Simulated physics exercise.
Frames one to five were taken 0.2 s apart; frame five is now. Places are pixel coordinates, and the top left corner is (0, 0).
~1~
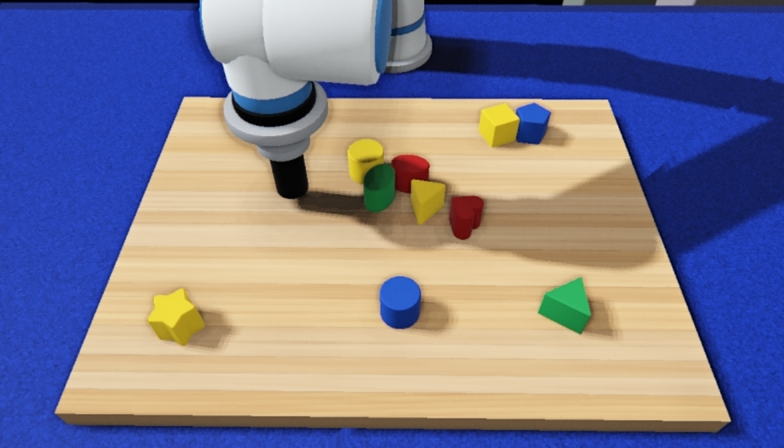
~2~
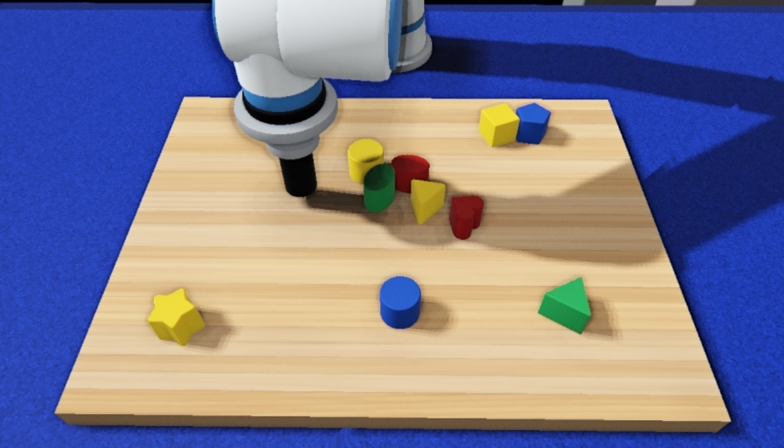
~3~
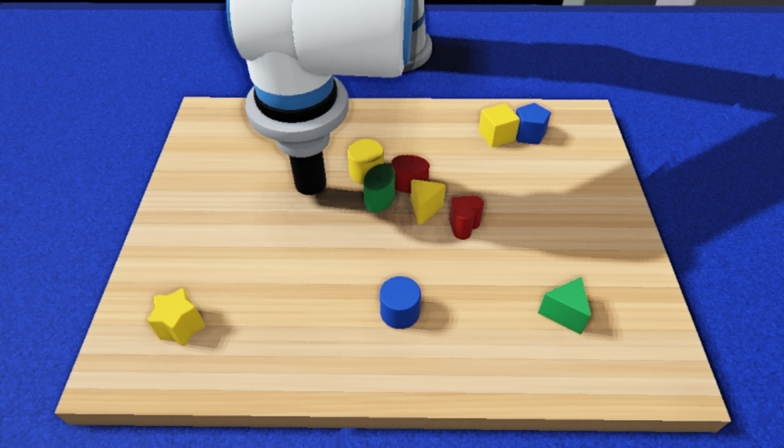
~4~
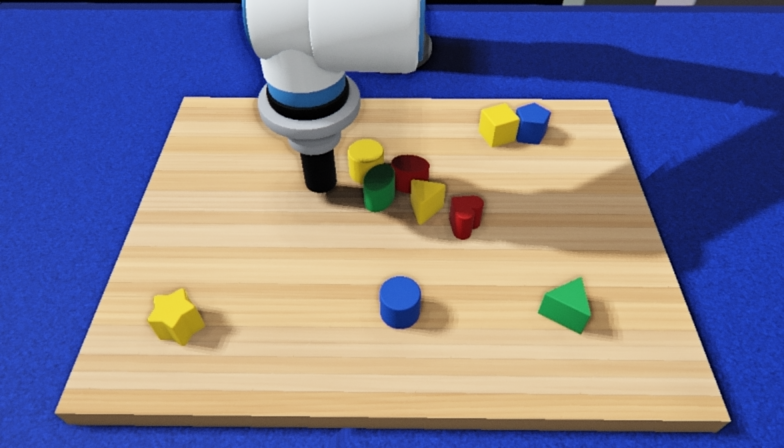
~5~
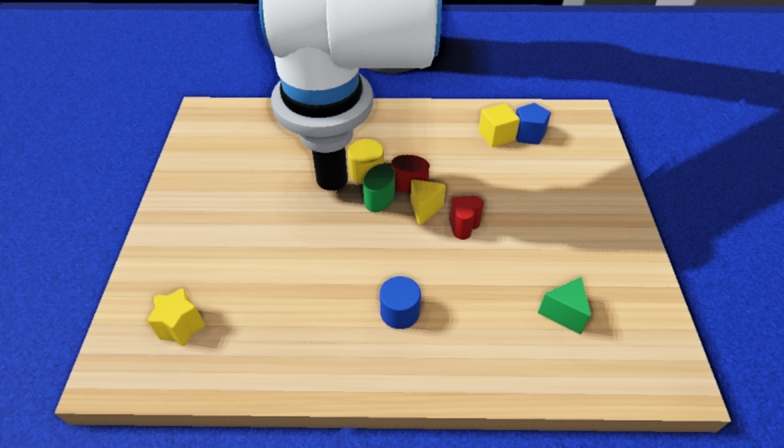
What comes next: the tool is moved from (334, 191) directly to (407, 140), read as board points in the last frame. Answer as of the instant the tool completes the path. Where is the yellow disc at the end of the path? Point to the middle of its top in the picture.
The spot you're after is about (439, 116) in the image.
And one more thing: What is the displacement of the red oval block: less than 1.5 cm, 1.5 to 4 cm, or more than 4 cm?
Overall it shifts less than 1.5 cm.
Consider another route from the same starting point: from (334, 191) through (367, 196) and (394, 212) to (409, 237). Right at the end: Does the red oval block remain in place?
Short answer: No.
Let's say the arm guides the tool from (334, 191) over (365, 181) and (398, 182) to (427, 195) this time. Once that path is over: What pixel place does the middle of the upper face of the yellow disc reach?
By then it is at (397, 137).
What follows on the original path. One third of the way, tool (360, 162); yellow disc (387, 138).
Two thirds of the way, tool (384, 145); yellow disc (414, 125).
At the end, tool (407, 129); yellow disc (439, 116); green oval block still; red oval block still.
